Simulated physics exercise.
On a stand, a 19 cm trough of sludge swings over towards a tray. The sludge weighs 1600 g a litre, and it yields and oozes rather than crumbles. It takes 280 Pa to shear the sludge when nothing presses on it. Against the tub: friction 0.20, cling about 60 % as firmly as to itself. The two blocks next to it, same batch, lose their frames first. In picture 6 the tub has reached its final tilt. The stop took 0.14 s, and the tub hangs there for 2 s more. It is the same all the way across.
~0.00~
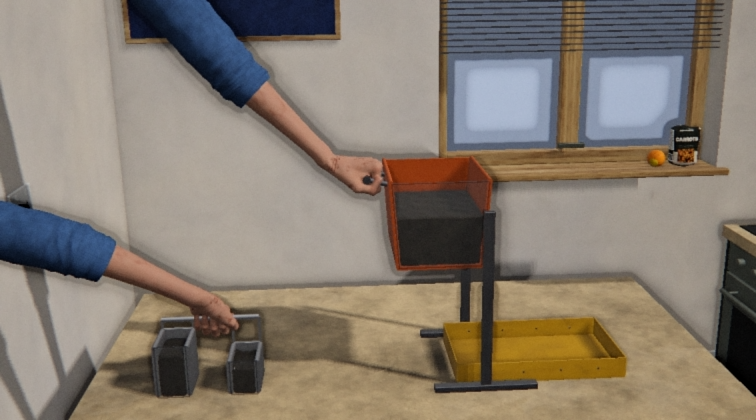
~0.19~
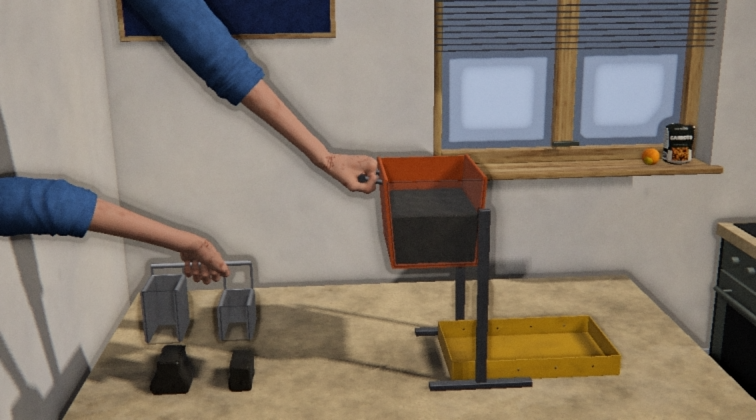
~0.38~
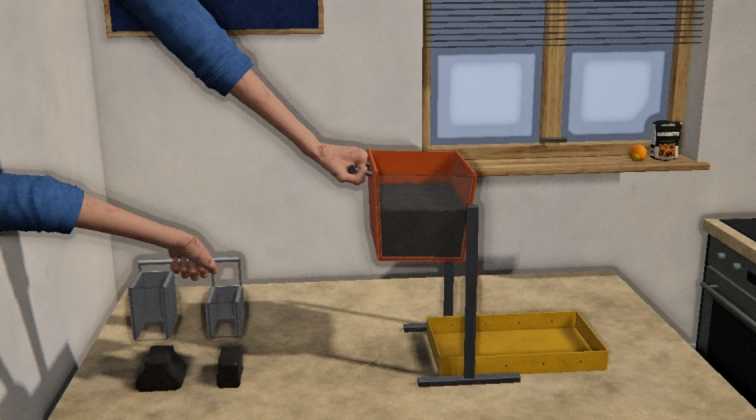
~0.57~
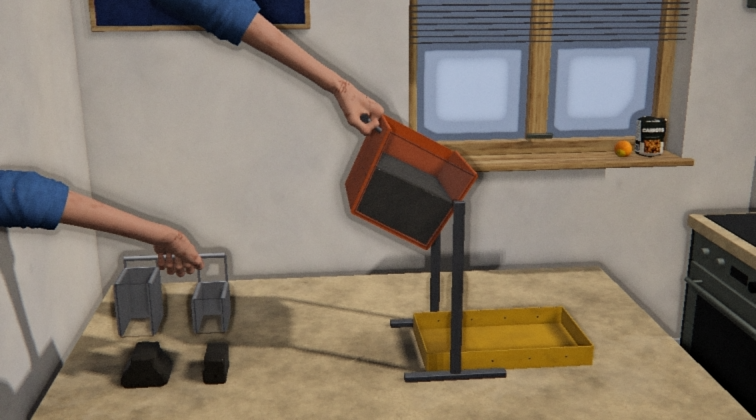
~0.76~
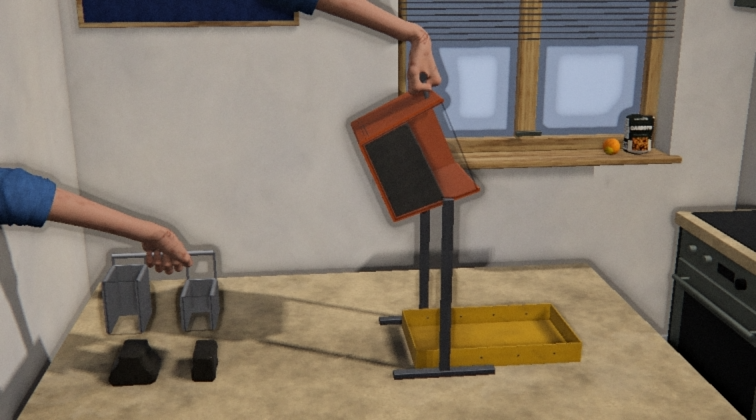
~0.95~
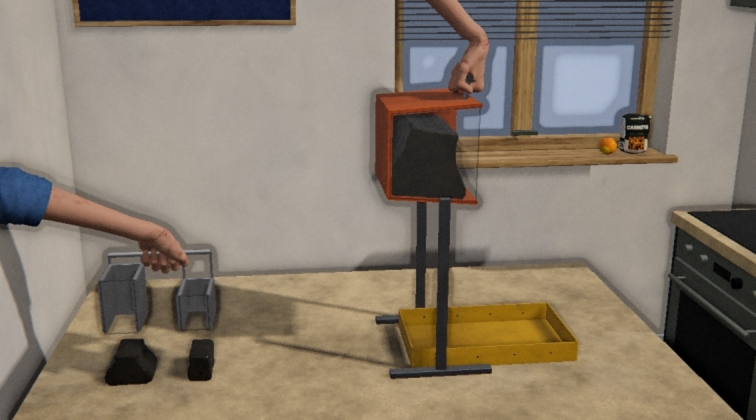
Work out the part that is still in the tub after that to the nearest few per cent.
It comes to some 45 %.
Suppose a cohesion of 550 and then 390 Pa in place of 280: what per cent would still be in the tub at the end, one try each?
In that order: 65 %, 55 %.
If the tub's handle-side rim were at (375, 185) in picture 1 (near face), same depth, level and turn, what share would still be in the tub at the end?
Then about 35 %.
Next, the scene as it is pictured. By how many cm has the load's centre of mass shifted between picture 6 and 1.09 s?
Some 6 cm.
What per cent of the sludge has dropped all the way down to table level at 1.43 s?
About 35 %.
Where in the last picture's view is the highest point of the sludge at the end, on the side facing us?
Around (419, 173).
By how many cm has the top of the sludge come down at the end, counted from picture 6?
Roughly 10 cm.
After 1.09 s, the tub is at 91 degrees and holds 78 %.
After 1.26 s, the tub is at 91 degrees and holds 51 %.
After 1.43 s, the tub is at 91 degrees and holds 46 %.
After 1.60 s, the tub is at 91 degrees and holds 45 %.
After 2.95 s, the tub is at 91 degrees and holds 45 %.
